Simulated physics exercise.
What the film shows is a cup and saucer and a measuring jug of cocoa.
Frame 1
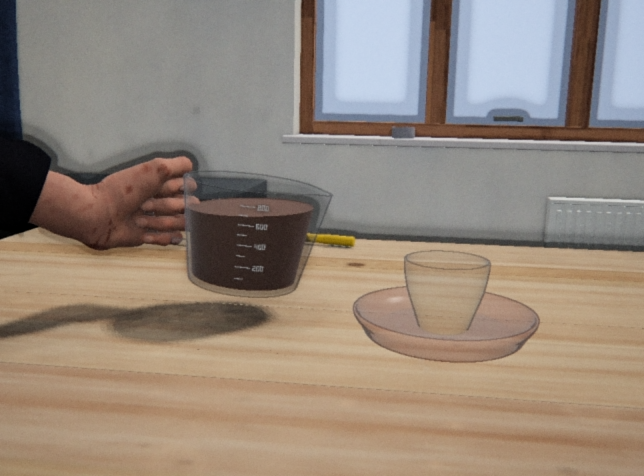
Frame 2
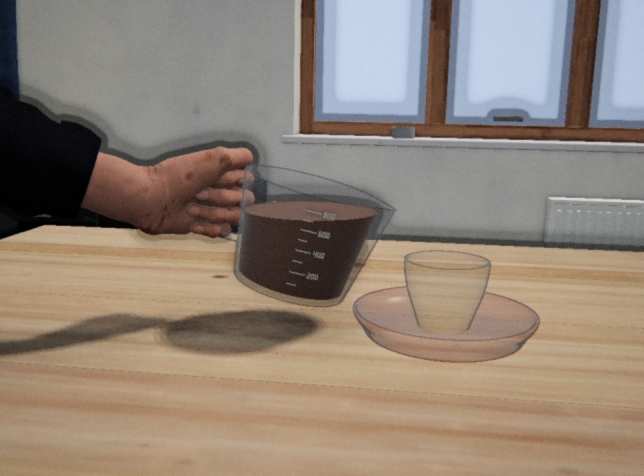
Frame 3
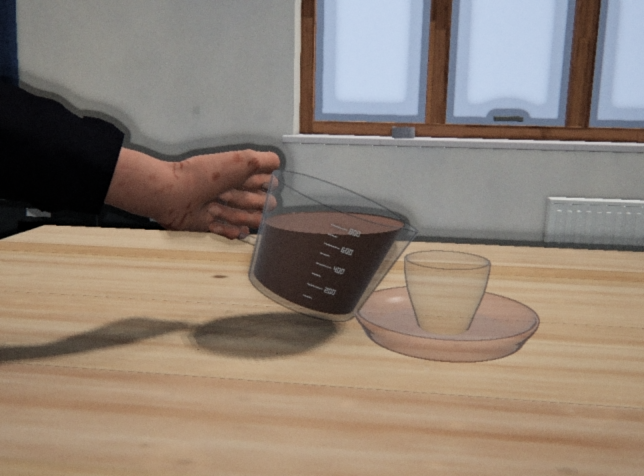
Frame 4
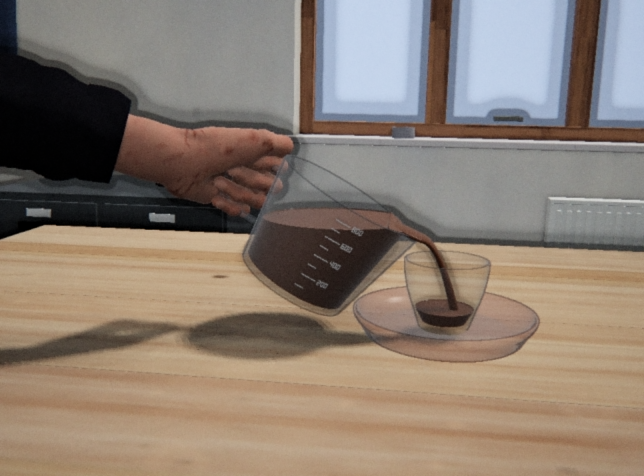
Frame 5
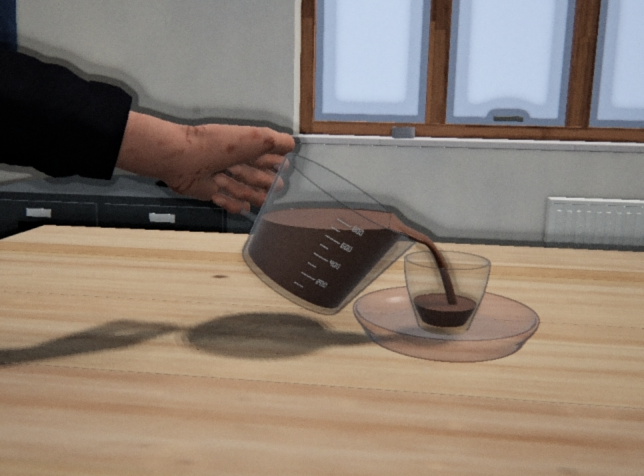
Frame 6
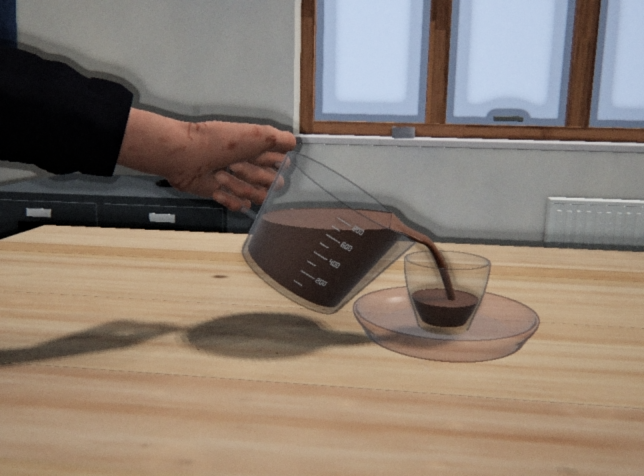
To begin with, a hand at the left carries a clear measuring jug of dark brown cocoa rightward over a wooden table, toward an empty clear cup on a saucer. The jug tilts to the right until cocoa streams from its lip into the cup, where the level slowly rises.
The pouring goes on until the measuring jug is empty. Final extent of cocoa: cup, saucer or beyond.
I expect it will spill right past the saucer.
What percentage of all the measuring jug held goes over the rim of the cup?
About 70 %.
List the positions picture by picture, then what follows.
In the first picture, the measuring jug is on its way; measuring jug (249, 228) about three quarters full; cup (445, 290) empty; saucer (449, 348) dry.
In the second picture, the cocoa nears the lip; measuring jug about three quarters full, surface at (309, 210); cup (445, 290) empty.
In the third picture, the cocoa nears the lip; measuring jug (322, 243) tipped 20° with all of its load; cup (445, 290) empty.
In the fourth picture, pouring; measuring jug (321, 235) tipped 30° with nearly all of its load; cup about a quarter full, surface at (444, 309).
In the fifth picture, pouring; measuring jug (321, 234) tipped 30° with nearly all of its load; cup (445, 290) about a quarter full.
In the sixth picture, pouring; measuring jug (321, 233) tipped 30° with nearly all of its load; cup about a third full, surface at (445, 298); saucer (449, 348) dry.
A moment on, the cup is full to the brim; the saucer is wet, with room to spare.
Further on, the cup is full to the brim; the saucer is full and running over.
When it is over, the cup is full to the brim; the saucer is full and running over.
